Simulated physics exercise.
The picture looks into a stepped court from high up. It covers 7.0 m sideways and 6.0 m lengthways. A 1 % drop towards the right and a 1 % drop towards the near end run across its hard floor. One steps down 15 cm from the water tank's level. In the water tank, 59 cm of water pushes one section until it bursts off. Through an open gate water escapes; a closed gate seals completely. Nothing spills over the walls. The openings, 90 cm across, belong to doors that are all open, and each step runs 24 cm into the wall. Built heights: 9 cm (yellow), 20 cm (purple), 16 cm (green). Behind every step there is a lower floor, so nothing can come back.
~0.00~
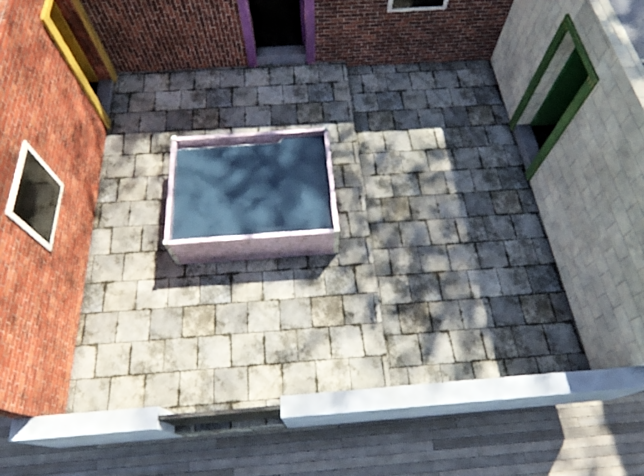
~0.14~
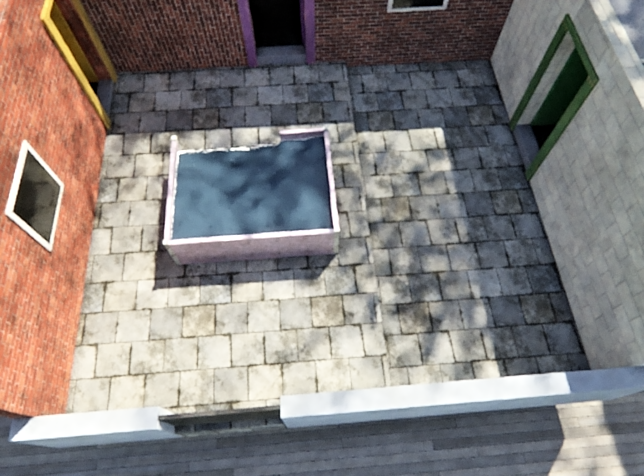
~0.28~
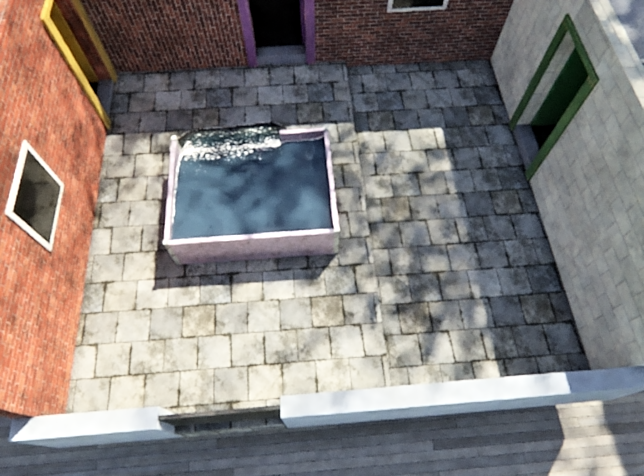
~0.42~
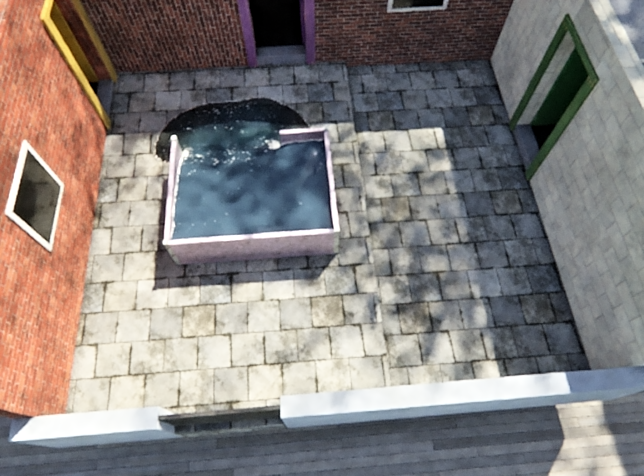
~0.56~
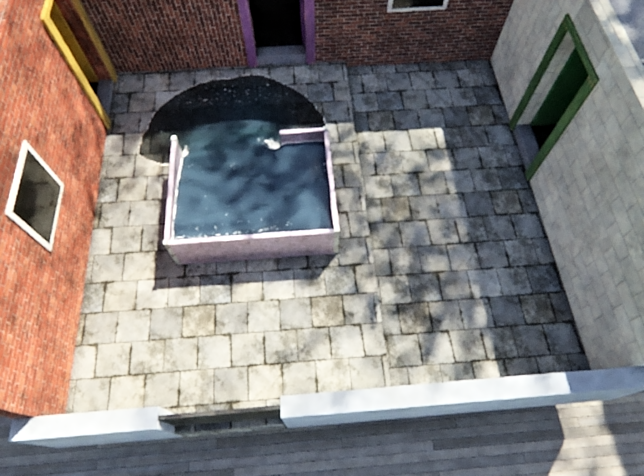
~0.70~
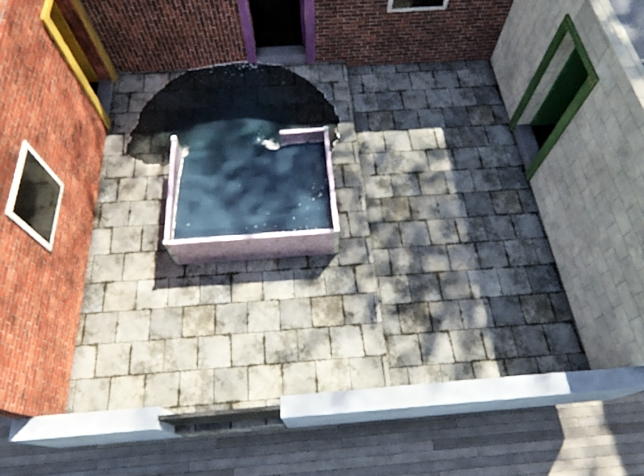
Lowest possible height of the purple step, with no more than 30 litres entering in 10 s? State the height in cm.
I would say 21 cm.
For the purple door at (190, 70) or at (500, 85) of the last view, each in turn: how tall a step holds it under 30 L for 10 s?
24 and 12.5 cm.
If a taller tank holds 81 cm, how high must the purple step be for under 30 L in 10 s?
31 cm.
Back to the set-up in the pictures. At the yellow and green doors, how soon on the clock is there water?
Yellow: 1.2 s; green: 3.2 s.
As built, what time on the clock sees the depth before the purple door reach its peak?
It peaks at about 1.6 s.
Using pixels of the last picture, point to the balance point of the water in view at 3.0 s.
The centre of all the water is around (249, 139).
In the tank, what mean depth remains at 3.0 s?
21 cm, roughly.
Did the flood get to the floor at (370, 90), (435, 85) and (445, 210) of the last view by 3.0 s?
Going in order: Swamped, swamped, untouched.
After 1.4 s water covers 20 % of the floor, deepest (36 cm) near (216, 76); 28 cm at the purple door, 6 litres in over its 20 cm step.
After 3.0 s water covers 35 % of the floor, deepest (26 cm) near (126, 74); 18 cm at the purple door, 32 litres in over its 20 cm step.
After 10.0 s water covers 90 % of the floor, deepest (15 cm) near (401, 396); 4 cm at the purple door, 33 litres in over its 20 cm step.
At the purple door as built, the water arrived by 0.8 s and peaked near 28 cm at 1.6 s.
With a step of 18 cm, 50 litres would have come in within the 10 s; with 24 cm, 13 litres. So under 30 litres takes about 21 cm.
